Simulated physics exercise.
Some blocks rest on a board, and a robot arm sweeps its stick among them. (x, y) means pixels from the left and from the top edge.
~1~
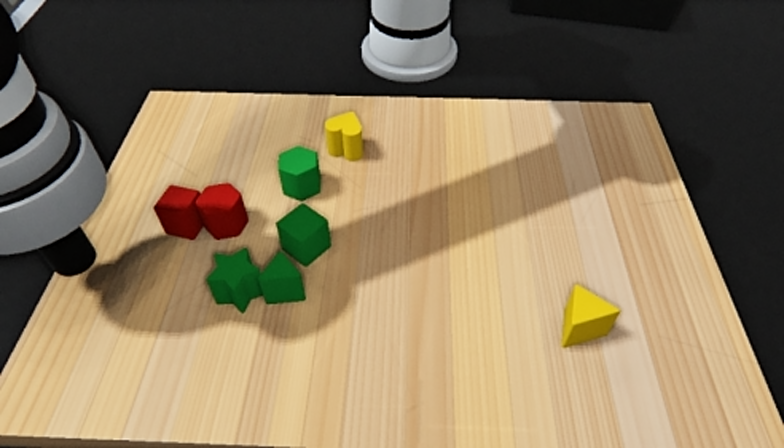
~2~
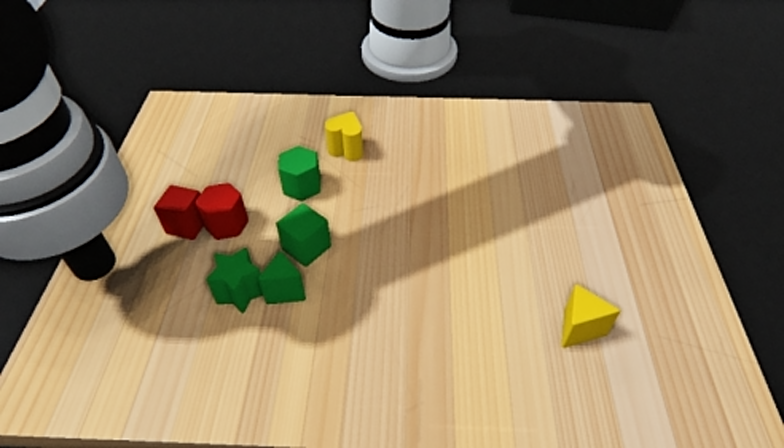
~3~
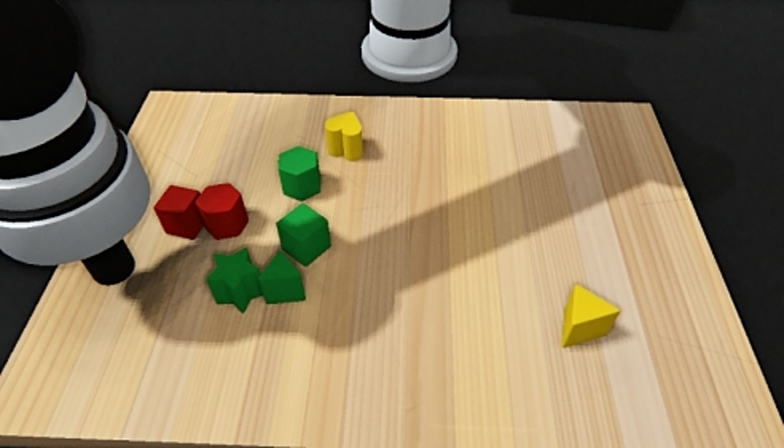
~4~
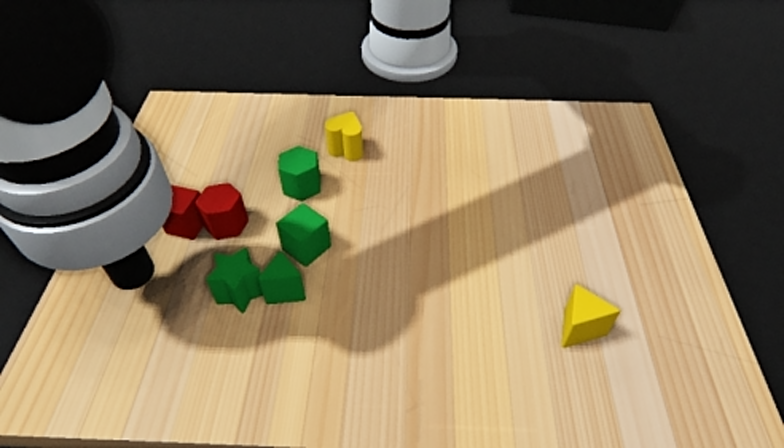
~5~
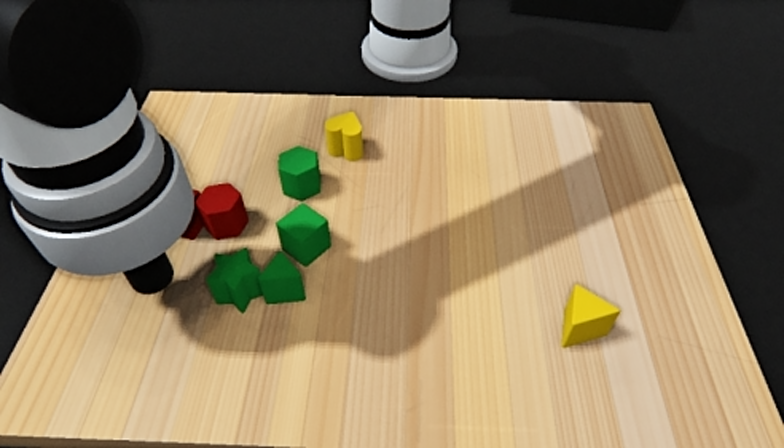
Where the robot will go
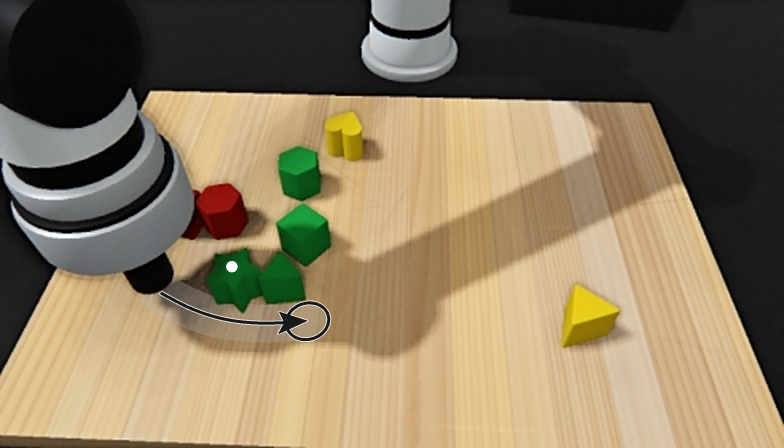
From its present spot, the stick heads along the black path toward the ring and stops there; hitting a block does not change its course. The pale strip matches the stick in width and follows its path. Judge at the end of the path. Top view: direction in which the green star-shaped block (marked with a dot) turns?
It turns counter-clockwise.
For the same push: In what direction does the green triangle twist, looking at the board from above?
Its rotation is clockwise.
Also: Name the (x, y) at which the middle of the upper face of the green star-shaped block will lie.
I'd expect the centre of its top face to be at (278, 266).
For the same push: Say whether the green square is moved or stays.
Once the path is done, it is somewhere new.
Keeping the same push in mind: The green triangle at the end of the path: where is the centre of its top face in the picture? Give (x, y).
Final place: (316, 247).
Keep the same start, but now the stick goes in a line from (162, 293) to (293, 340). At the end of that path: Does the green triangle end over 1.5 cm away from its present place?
Yes, it checks out.
Path on the board, from (162, 293) over (203, 313) and (253, 323) to (308, 321); the dot is on the green star-shaped block.
The first path, step by step. One third of the way, stick (197, 299); green star-shaped block (238, 266), turned 10° anticlockwise.
Two thirds of the way, stick (249, 309); green star-shaped block (265, 267), turned 75° anticlockwise; green triangle (310, 254); green square (306, 219), turned 15° anticlockwise.
At the end, stick (305, 307); red square in place; green star-shaped block (278, 266), turned 115° anticlockwise; green triangle (316, 247), turned 35° clockwise; green square (313, 217), turned 35° anticlockwise.
